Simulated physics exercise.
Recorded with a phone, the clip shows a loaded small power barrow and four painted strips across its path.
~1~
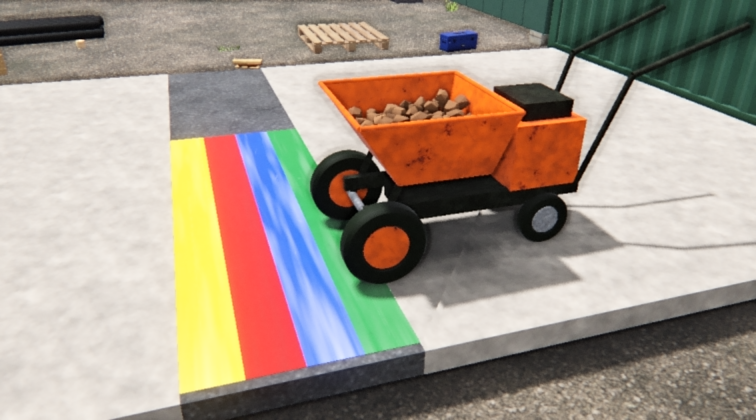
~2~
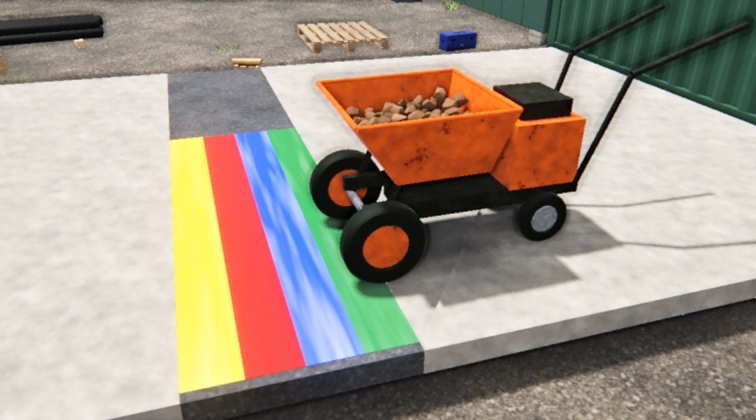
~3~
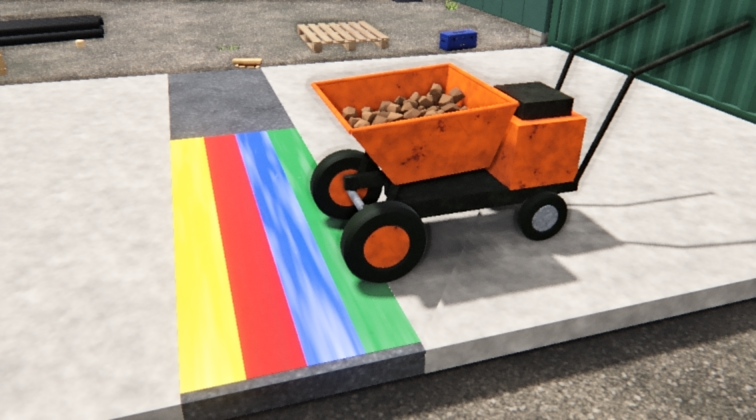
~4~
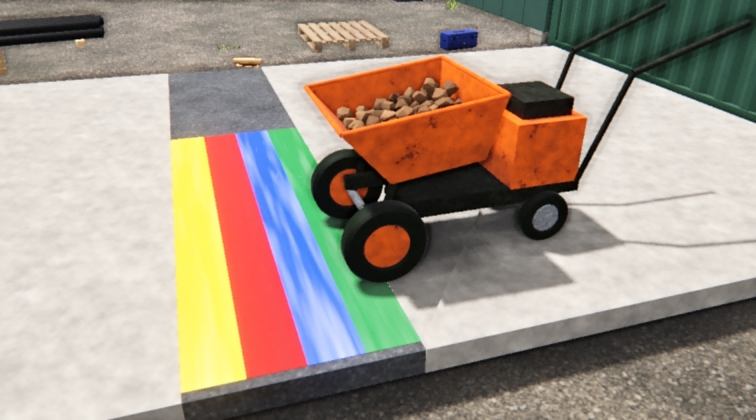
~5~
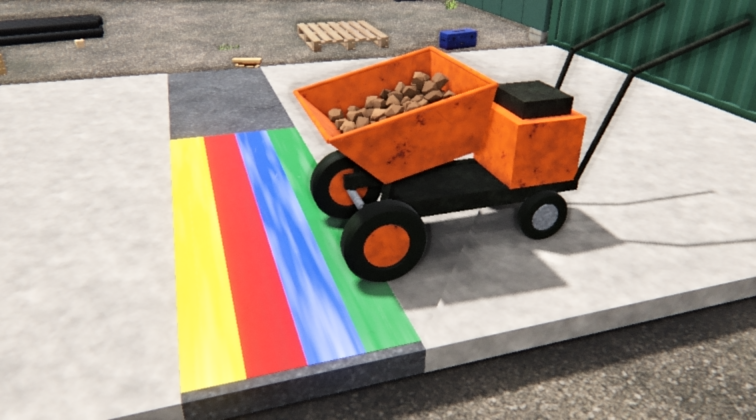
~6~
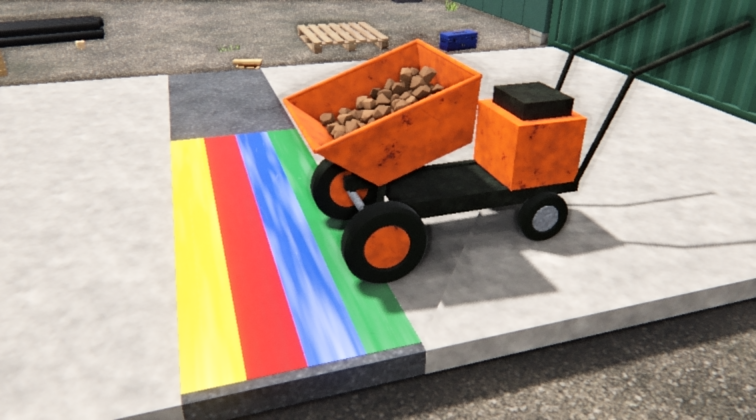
The orange skip of a small power barrow, loaded with brown clods, sits level at first beside yellow, red, blue and green painted strips. It then tilts gradually forward to the left, its back end lifting away from the body, until it is clearly tipped, while the wheels stay still.
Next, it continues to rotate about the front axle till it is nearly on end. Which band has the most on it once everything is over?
Yellow.
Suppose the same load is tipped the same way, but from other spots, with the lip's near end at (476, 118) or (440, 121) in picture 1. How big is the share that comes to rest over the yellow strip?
Around 0 % the first time and around 10 % the second.
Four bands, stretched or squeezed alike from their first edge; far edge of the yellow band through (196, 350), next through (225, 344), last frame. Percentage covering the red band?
Near 10 and 0 in a hundred.
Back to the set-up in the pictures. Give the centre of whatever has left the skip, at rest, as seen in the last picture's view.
Close to (202, 264).
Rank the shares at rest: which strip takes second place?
Next in line is the strip in red.
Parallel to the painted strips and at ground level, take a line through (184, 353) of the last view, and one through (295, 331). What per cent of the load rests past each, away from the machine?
I'd say about 30 and about 100 in a hundred.
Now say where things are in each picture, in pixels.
Lip of the skip at (360, 130), level; top of the load at (445, 123), clay clods; green strip at (374, 310); blue strip at (322, 320); red strip at (266, 331); yellow strip at (208, 342), in the first frame.
Lip of the skip at (357, 130), level; top of the load at (443, 121), in the second frame.
Lip of the skip at (351, 132), tipped barely; top of the load at (439, 118), in the third frame.
Lip of the skip at (342, 135), tipped a little; top of the load at (444, 105), in the fourth frame.
Lip of the skip at (329, 141), tipped a little; top of the load at (434, 98), in the fifth frame.
Lip of the skip at (316, 152), tipped clearly; top of the load at (422, 94); green strip at (375, 310); blue strip at (323, 320); red strip at (267, 331); yellow strip at (209, 342), in the sixth frame.
Soon after the last picture, skip tipped steeply; all in the skip.
A little later, skip tipped right over; most in the skip; a small part over the red strip; a small part over the yellow strip.
Later still, skip tipped right over; a small part in the skip; about a quarter over the red strip; about a third over the yellow strip; about a quarter off the paint.
At rest, skip tipped right over; a stray few in the skip; none over the green strip; none over the blue strip; about a quarter over the red strip; about half over the yellow strip; about a quarter off the paint.
